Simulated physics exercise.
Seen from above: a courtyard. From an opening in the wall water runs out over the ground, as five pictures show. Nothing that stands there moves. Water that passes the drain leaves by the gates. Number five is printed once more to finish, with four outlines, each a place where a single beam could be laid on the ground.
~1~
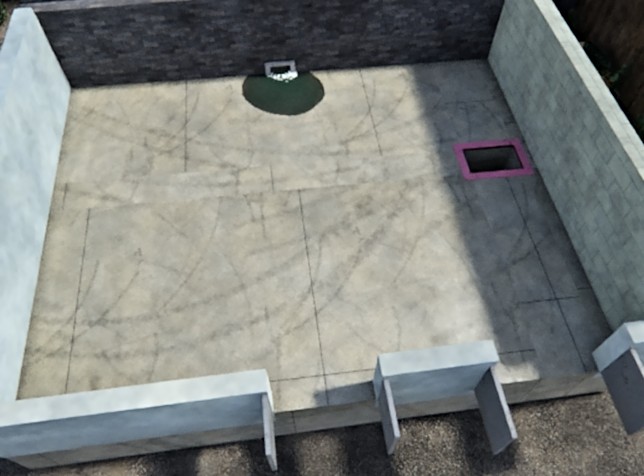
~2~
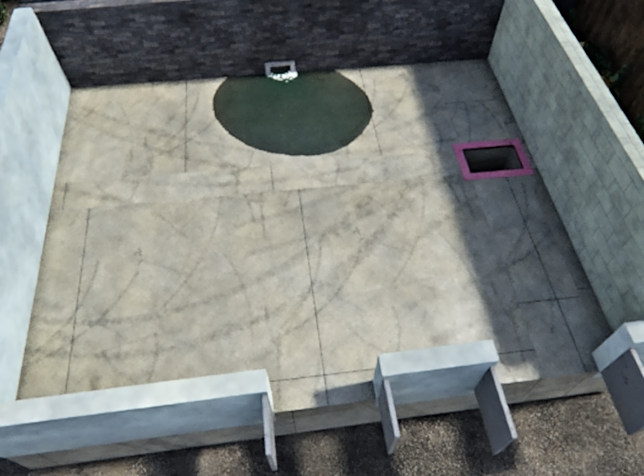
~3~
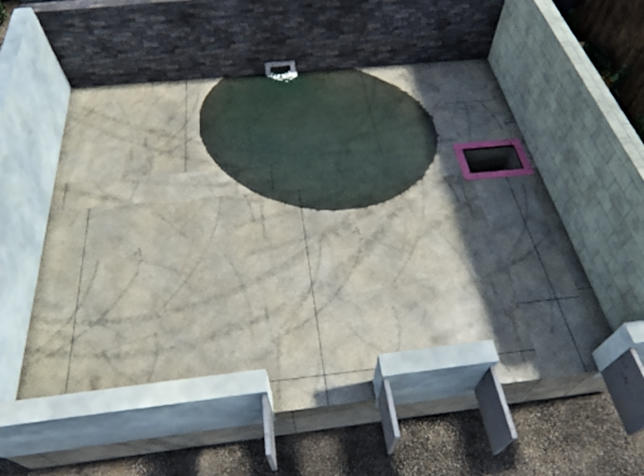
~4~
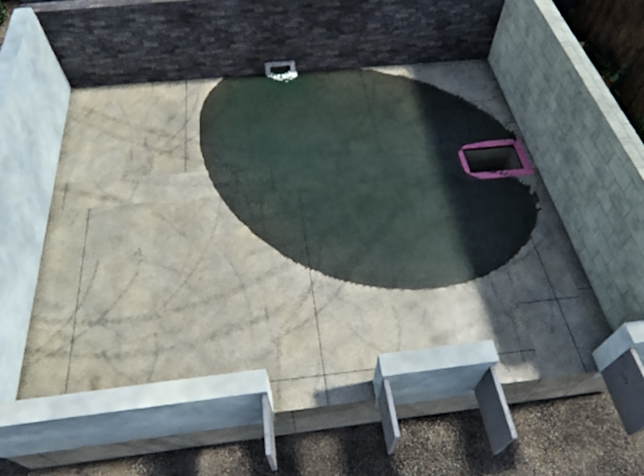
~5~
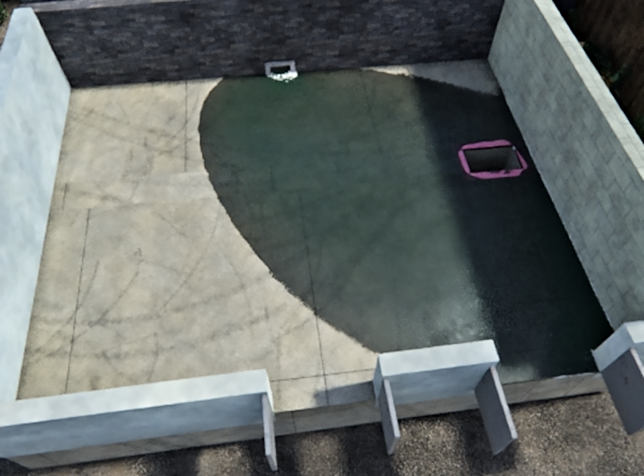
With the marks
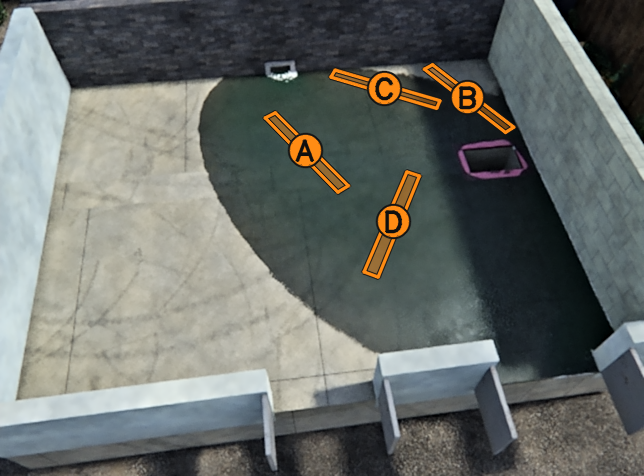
Dark green water spread from a small outlet at the back wall of a walled concrete yard, widening toward the lower right, surrounding the pink-edged drain pit and then reaching the front wall and its openings.
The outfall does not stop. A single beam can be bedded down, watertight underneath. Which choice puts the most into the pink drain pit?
Place D does it best.
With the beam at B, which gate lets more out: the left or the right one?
The right one.
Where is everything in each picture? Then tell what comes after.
Outfall at (280, 68); pink drain pit at (493, 159); open gate at (534, 360); open gate at (323, 386); 3 % of the ground under water, visible out to (305, 105); pink drain pit still dry, in the first picture.
In the second picture, 10 % of the ground under water, visible out to (324, 148); pink drain pit still dry.
In the third picture, 21 % of the ground under water, visible out to (410, 179); pink drain pit still dry.
In the fourth picture, 38 % of the ground under water, visible out to (508, 250); pink drain pit taking water.
In the fifth picture, 53 % of the ground under water, visible out to (573, 299); pink drain pit taking water.
In orange, A from (270, 115) to (343, 188); B from (428, 66) to (509, 129); C from (333, 73) to (438, 104); D from (371, 274) to (413, 173).
With A, about 28 % of the stream goes into the pink drain pit, about 72 % out by the gates.
With B, about 27 % of the stream goes into the pink drain pit, about 73 % out by the gates.
With C, about 25 % of the stream goes into the pink drain pit, about 75 % out by the gates.
With D, about 42 % of the stream goes into the pink drain pit, about 58 % out by the gates.
